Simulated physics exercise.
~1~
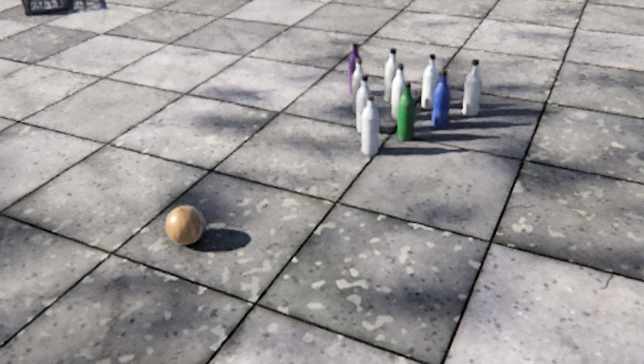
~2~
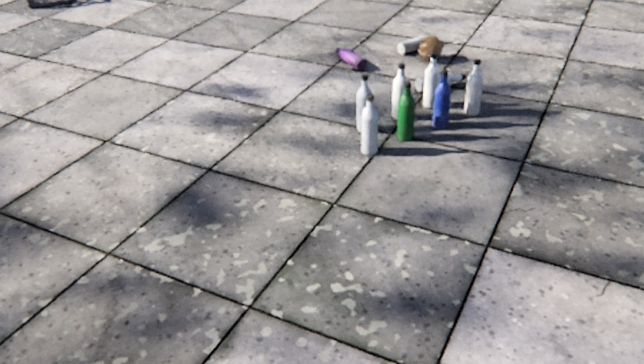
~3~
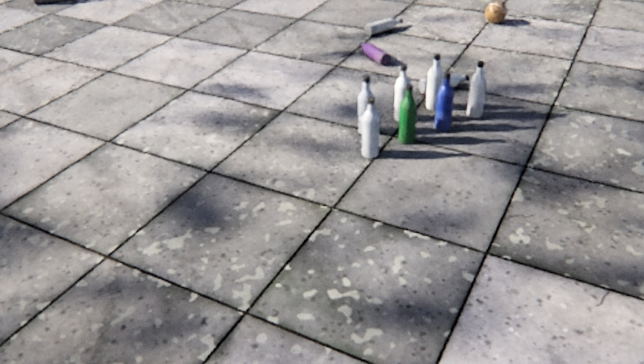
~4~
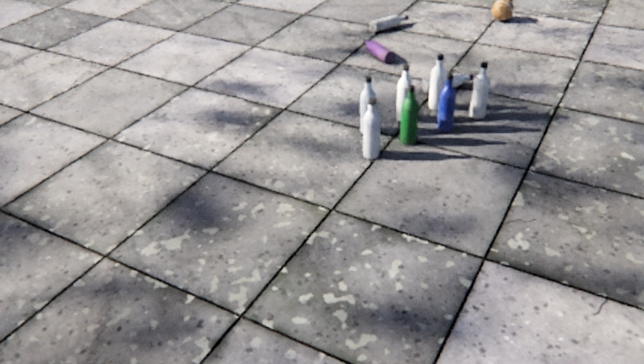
A wooden ball rolls across sunlit grey paving slabs, seen from above at an angle, toward a wedge of capped bottles standing in the upper right. Most of the bottles are white, with a purple one at the left rear corner, a green one near the front and a blue one to the right. The ball strikes the rear left of the group, knocking over the purple bottle and white ones beside it. It rolls on to the upper right as the view drifts slightly. At the end the purple bottle lies flat, while the green and blue bottles still stand in place.
